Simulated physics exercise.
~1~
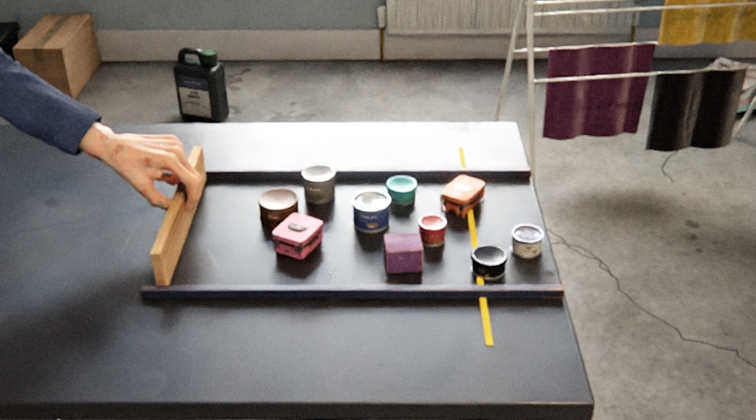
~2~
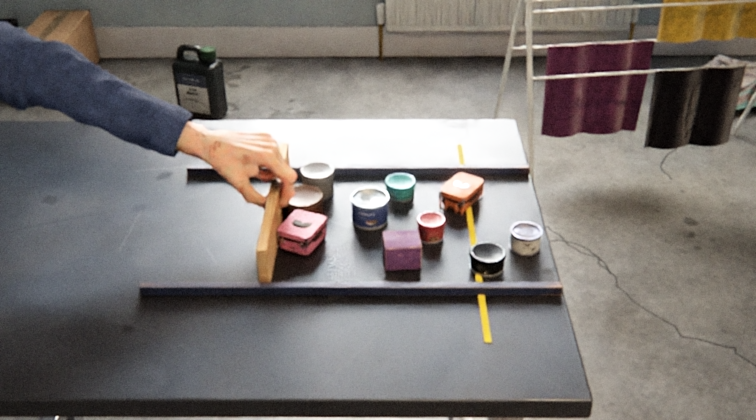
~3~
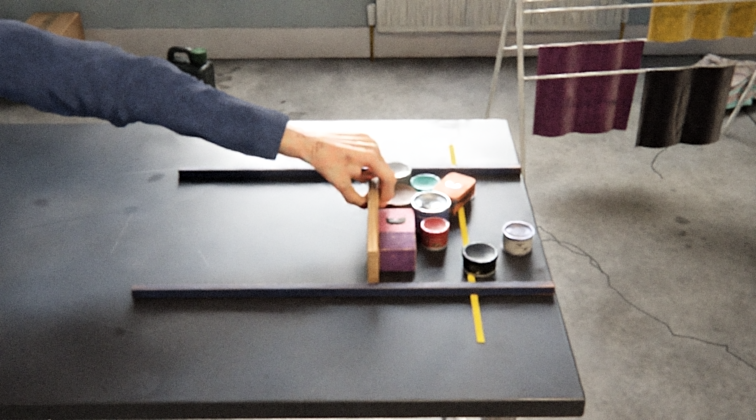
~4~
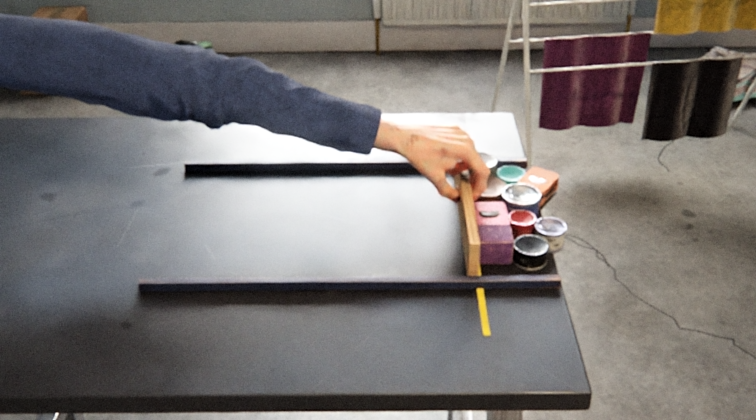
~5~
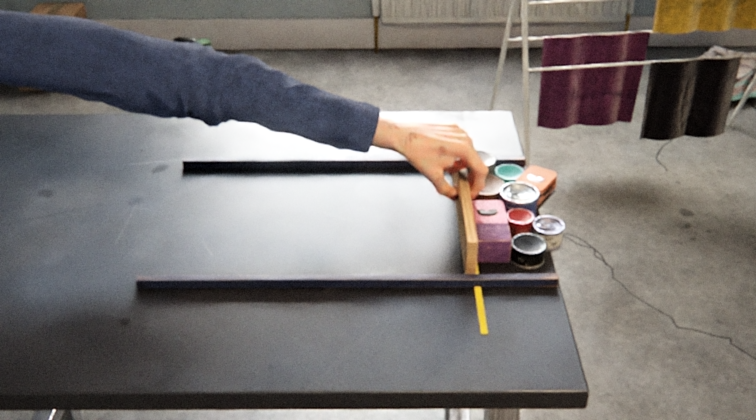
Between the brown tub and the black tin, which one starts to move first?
The brown tub starts to move first, as the board reaches it early in the push. The black tin stays where it is until the bunched pieces are pushed towards the right edge.
